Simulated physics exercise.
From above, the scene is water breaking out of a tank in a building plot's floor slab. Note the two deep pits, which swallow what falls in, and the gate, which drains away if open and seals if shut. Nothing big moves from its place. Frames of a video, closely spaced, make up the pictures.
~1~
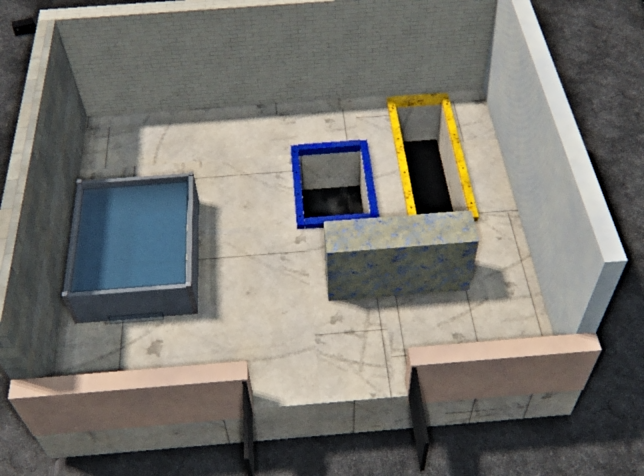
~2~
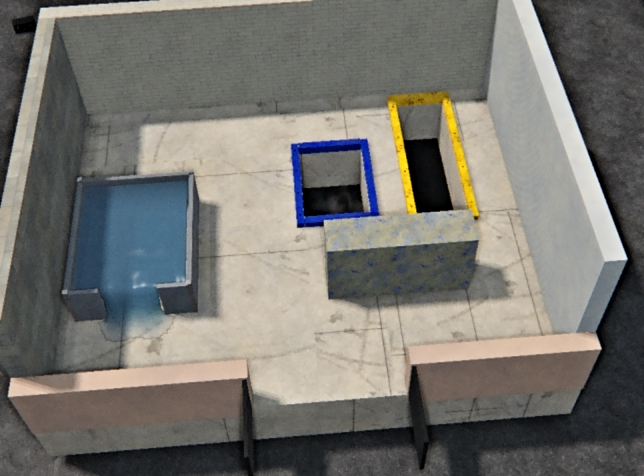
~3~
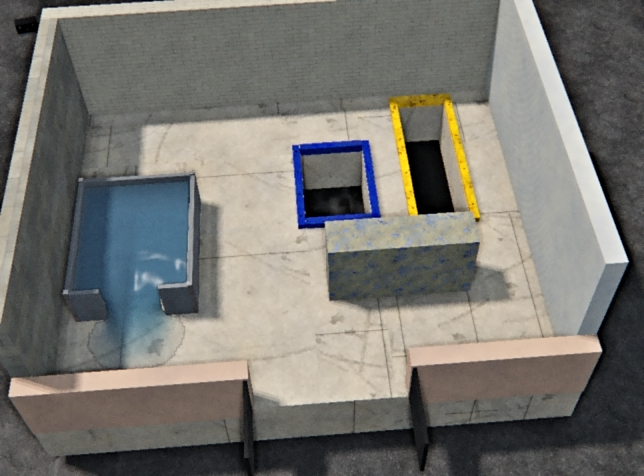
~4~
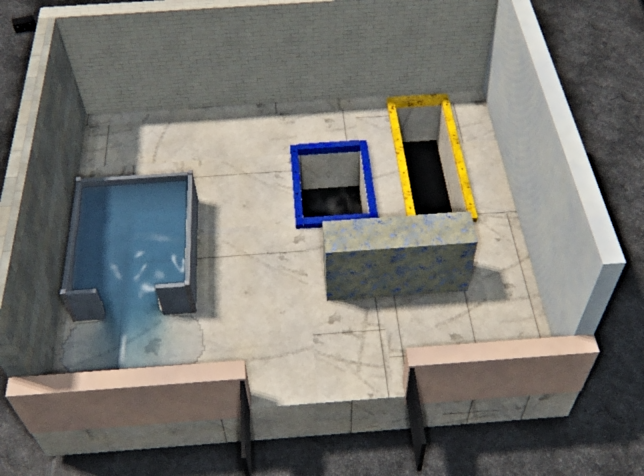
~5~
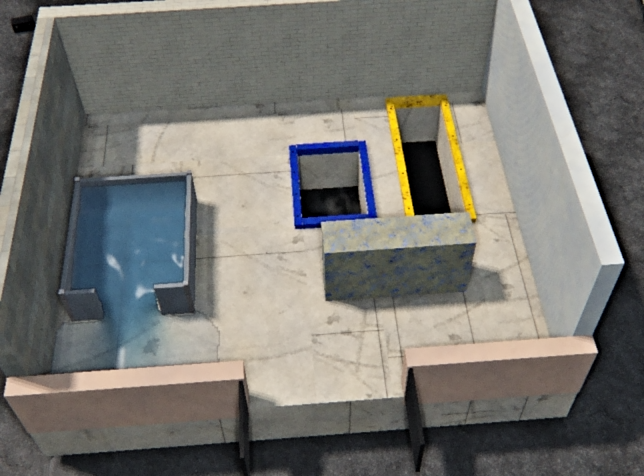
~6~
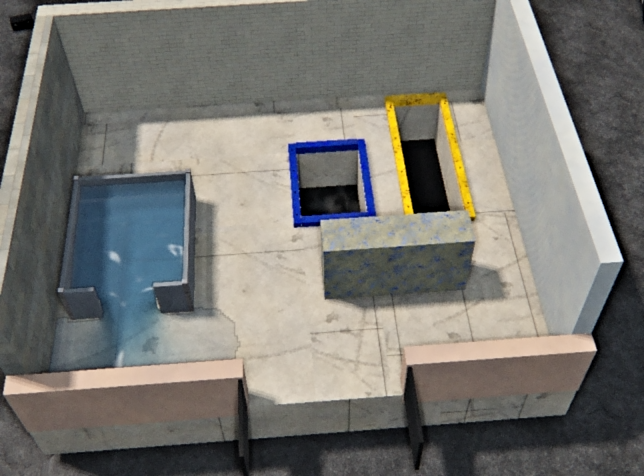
Water breaks out through a gap in the front of a grey tank at the left of a walled concrete plot, seen from above. A blue-rimmed pit lies near the middle and a yellow-rimmed one to its right, behind a mottled block, with a gap between low pinkish front walls. The water pours toward the front wall, then spreads sideways across the slab, while the view barely shifts.
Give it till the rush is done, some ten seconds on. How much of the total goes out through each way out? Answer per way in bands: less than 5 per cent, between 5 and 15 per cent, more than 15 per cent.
Going out through each: The gate, between 5 and 15 per cent; the blue pit, less than 5 per cent; the yellow pit, less than 5 per cent.
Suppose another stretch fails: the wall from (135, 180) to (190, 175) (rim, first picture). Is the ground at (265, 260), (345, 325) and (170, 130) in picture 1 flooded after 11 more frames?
In the order asked: Out of reach, out of reach, sodden.
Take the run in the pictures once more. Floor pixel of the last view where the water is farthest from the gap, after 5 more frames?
My best guess is about (323, 383).
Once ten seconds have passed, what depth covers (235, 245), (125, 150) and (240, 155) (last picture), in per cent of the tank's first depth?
In order: Roughly 4, 4 and 4 in a hundred.
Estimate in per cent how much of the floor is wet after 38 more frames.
It comes to roughly 65 in a hundred.
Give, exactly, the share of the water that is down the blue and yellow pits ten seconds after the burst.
About 0 %, then about 0 %.
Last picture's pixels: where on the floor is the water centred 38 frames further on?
It's close to (230, 282).
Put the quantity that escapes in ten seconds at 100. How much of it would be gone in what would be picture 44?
Near 50 in a hundred.
A moment on, water covers 15 % of the floor; the gate 0 %, the blue pit 0 %, the yellow pit 0 %.
Next, water covers 25 % of the floor; the gate 1 %, the blue pit 0 %, the yellow pit 0 %.
Then, water covers 40 % of the floor; the gate 3 %, the blue pit 0 %, the yellow pit 0 %.
Later, water covers 65 % of the floor; the gate 6 %, the blue pit 0 %, the yellow pit 0 %.
In the end, water covers 90 % of the floor; the gate 13 %, the blue pit 0 %, the yellow pit 0 %.
